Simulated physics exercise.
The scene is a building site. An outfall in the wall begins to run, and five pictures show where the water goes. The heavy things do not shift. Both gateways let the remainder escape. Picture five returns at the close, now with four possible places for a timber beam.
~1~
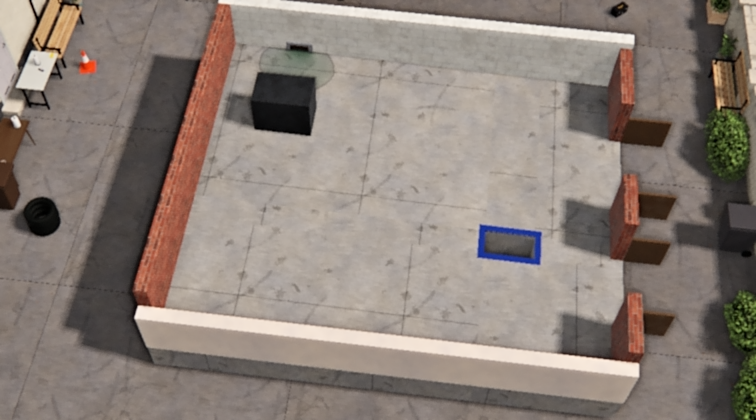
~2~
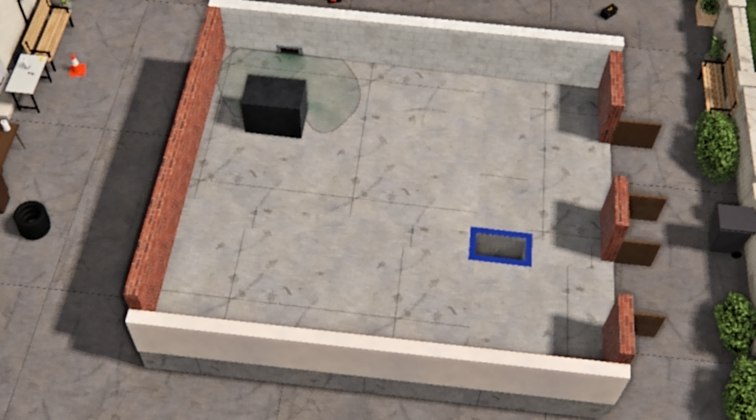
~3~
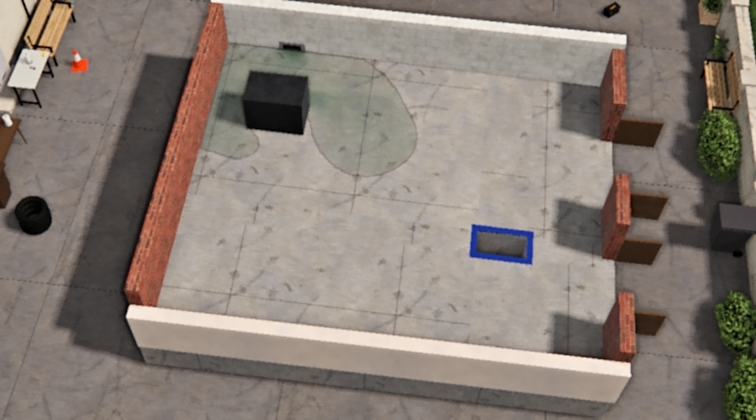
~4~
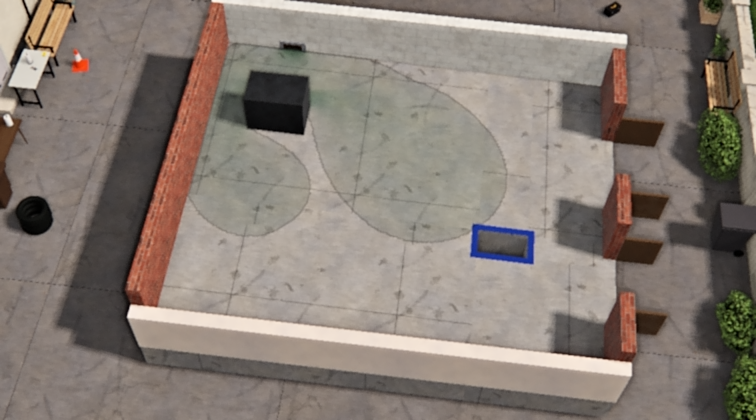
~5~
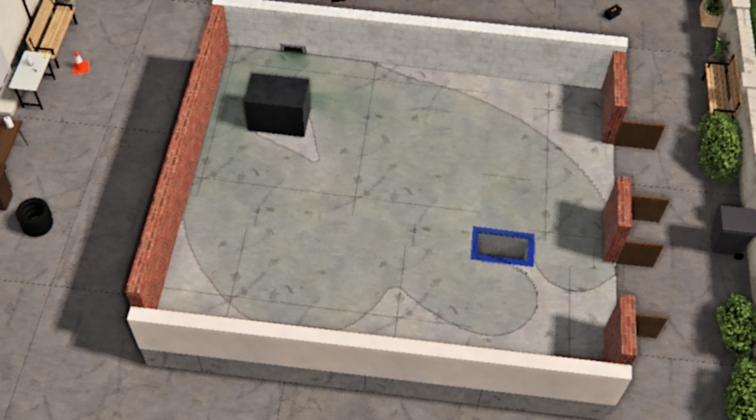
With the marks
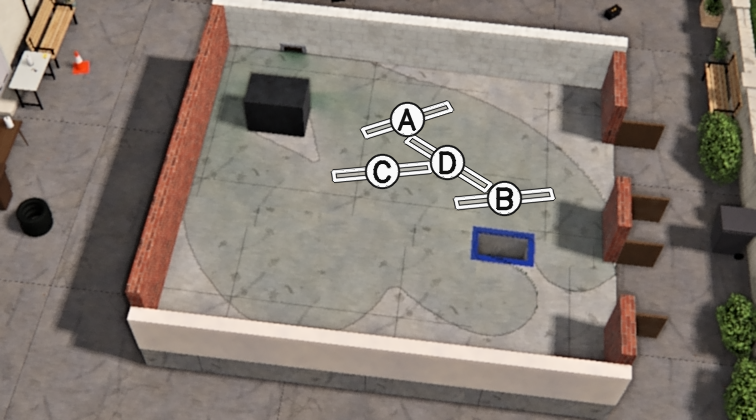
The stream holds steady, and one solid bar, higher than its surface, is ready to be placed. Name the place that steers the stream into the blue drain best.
It is D.
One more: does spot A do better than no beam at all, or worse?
Spot A is worse.
In white, A from (364, 133) to (449, 106); B from (456, 203) to (551, 194); C from (334, 176) to (429, 167); D from (409, 138) to (487, 187).
Choosing A, about 9 % of the stream goes into the blue drain, about 90 % out by the gates.
Choosing B, about 10 % of the stream goes into the blue drain, about 90 % out by the gates.
Choosing C, about 8 % of the stream goes into the blue drain, about 92 % out by the gates.
Choosing D, about 18 % of the stream goes into the blue drain, about 82 % out by the gates.
